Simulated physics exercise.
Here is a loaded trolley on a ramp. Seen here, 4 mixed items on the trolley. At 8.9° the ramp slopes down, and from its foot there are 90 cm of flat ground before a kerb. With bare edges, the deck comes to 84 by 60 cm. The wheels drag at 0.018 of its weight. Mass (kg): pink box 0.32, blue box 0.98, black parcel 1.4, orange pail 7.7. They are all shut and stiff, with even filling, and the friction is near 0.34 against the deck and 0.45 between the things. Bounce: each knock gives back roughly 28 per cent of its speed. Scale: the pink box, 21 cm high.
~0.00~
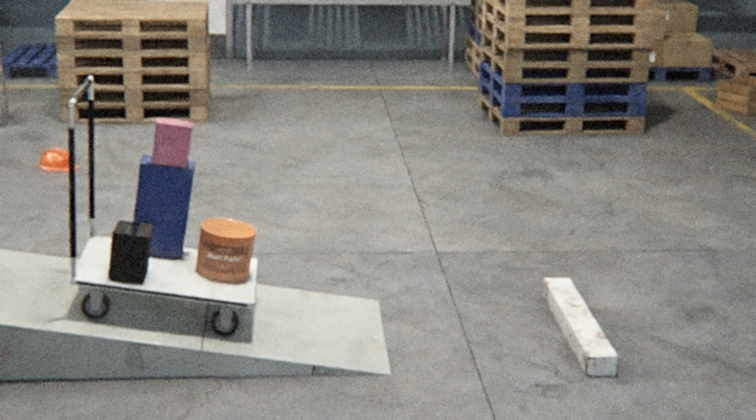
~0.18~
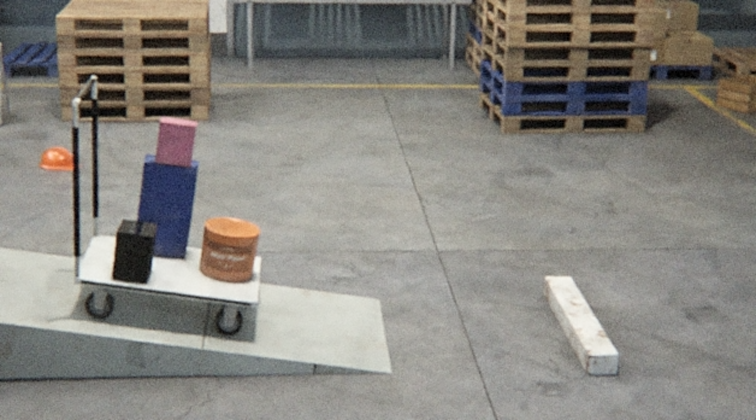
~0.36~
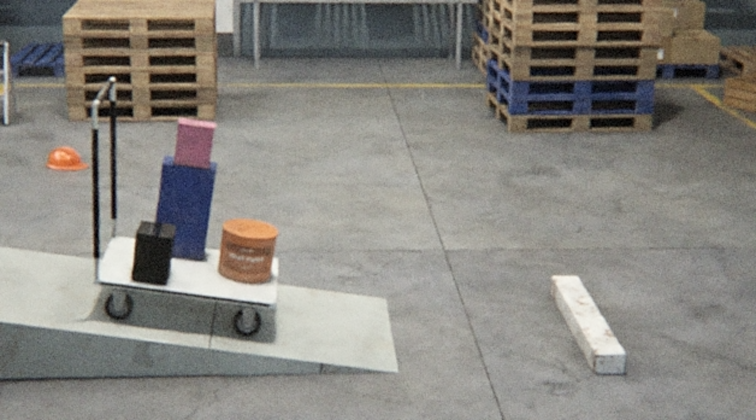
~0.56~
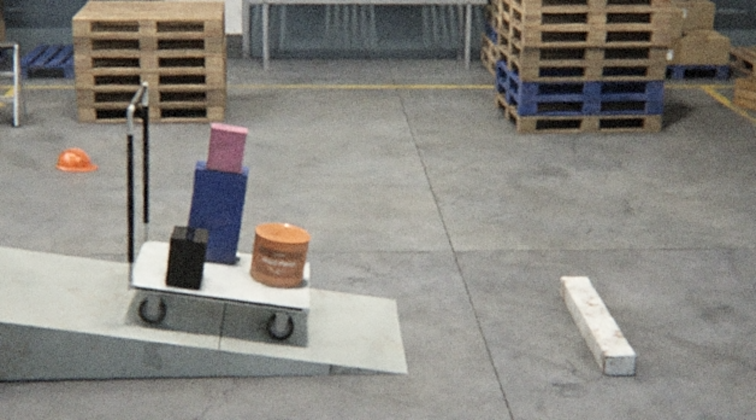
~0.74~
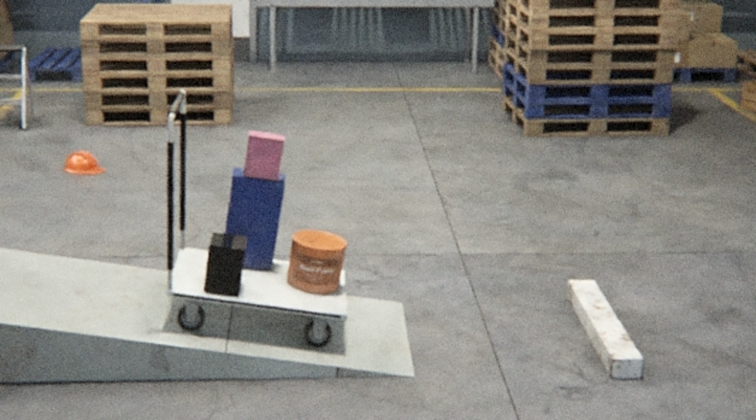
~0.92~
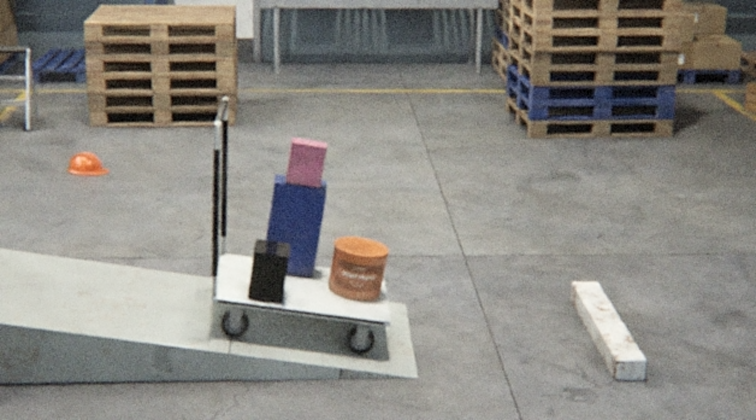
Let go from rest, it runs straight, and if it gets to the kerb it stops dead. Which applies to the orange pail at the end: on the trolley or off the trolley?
The orange pail ends up off.
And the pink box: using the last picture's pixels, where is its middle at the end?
It comes to rest somewhere around (587, 179).
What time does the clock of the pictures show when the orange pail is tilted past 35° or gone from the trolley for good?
It happens near 1.8 s.
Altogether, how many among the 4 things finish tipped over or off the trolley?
My answer is 1.
Around 1.72 s, trolley at the kerb; orange pail shifted 10 cm near (595, 275); pink box shifted 10 cm; black parcel shifted 10 cm.
Around 1.92 s, trolley at the kerb; orange pail now off the trolley; pink box shifted 31 cm; black parcel shifted 30 cm.
Finally (2.5 s), off the trolley, orange pail; not toppled but over 10 cm from the start, pink box, blue box and black parcel. Final places as that camera would see them, orange pail near (683, 309).
